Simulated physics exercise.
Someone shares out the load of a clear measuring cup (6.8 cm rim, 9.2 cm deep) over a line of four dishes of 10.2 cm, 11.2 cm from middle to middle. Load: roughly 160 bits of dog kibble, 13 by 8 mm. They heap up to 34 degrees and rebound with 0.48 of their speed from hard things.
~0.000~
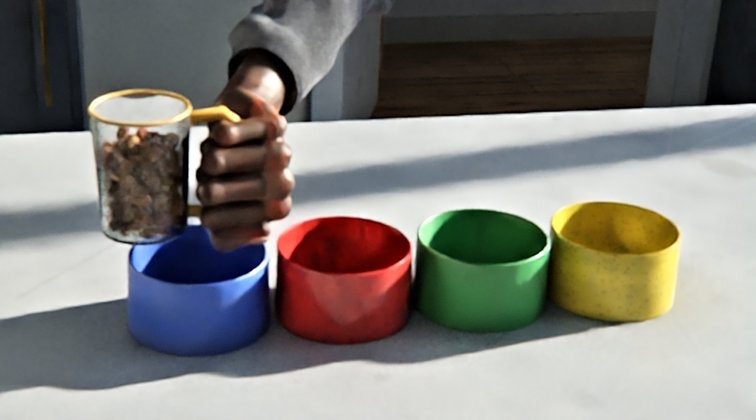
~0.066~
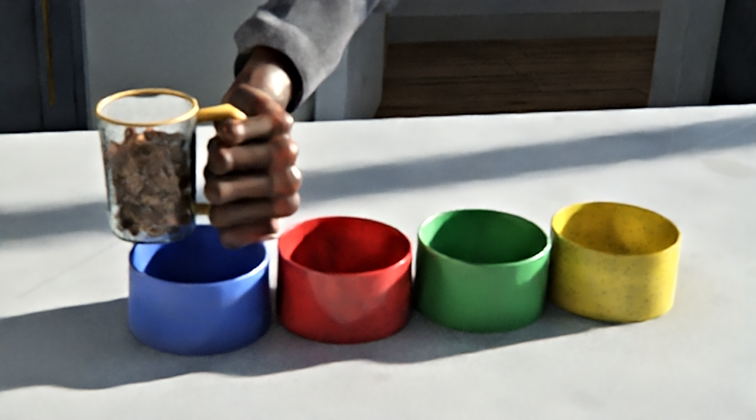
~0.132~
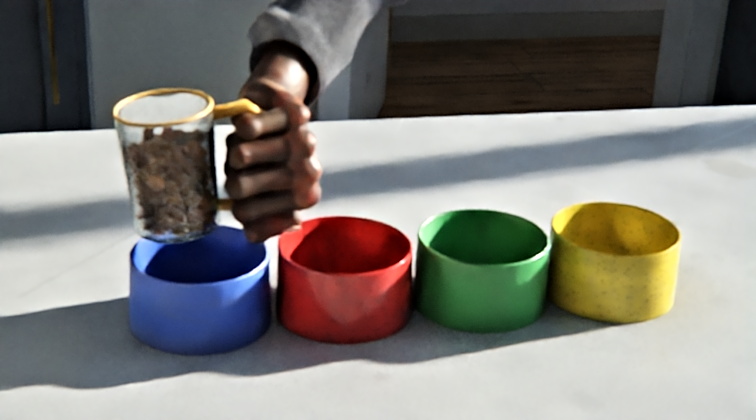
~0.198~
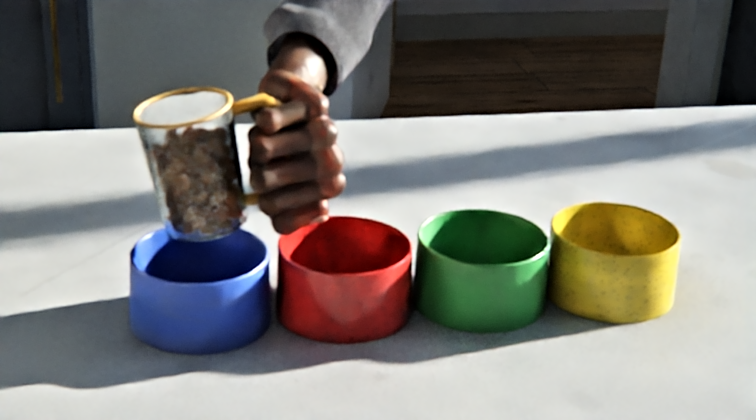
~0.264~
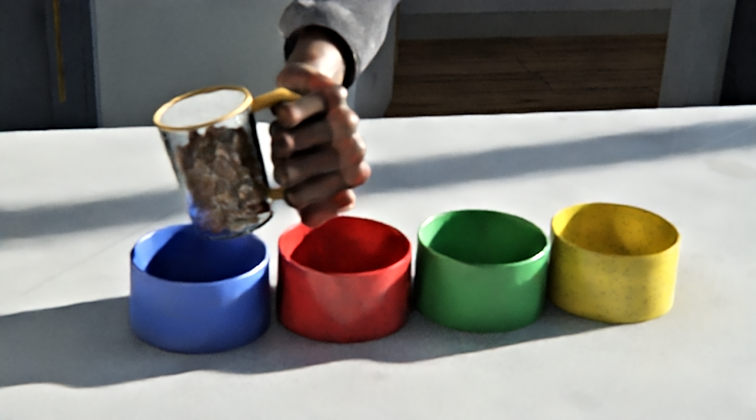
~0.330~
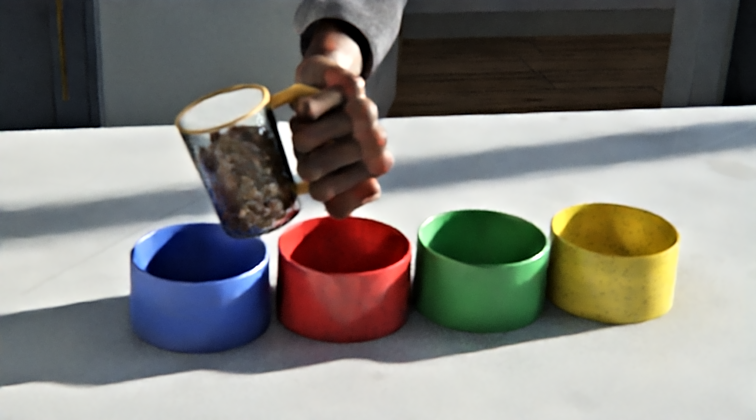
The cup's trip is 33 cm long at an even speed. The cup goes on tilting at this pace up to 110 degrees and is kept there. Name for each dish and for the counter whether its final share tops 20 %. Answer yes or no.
Red: No, blue: No, green: Yes, yellow: No, counter: No.
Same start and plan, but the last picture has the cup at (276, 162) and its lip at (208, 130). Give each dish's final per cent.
Red 0, blue 0, green 90, yellow 0.
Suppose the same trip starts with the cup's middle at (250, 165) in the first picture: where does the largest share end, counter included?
Most goes to: Yellow.
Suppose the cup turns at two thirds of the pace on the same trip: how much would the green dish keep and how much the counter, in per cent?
Then: Green 100, counter 0.
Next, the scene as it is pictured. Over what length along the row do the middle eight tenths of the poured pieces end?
Some 6 cm.
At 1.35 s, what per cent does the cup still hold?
Roughly 100 per cent.
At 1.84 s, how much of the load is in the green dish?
Near 30 per cent so far.
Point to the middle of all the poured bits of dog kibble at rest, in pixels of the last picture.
Around (488, 279).
After 0.94 s, tilt 62 degrees; cup holds 100 %.
Then, at 1.35 s, tilt 91 degrees; cup holds 100 %.
Then, at 1.84 s, tilt 110 degrees; cup holds 70 %, green 30 %.
In the end, at 3.8 s, red 0 %, blue 0 %, green 95 %, yellow 0 %, counter 0 %, cup 5 %.
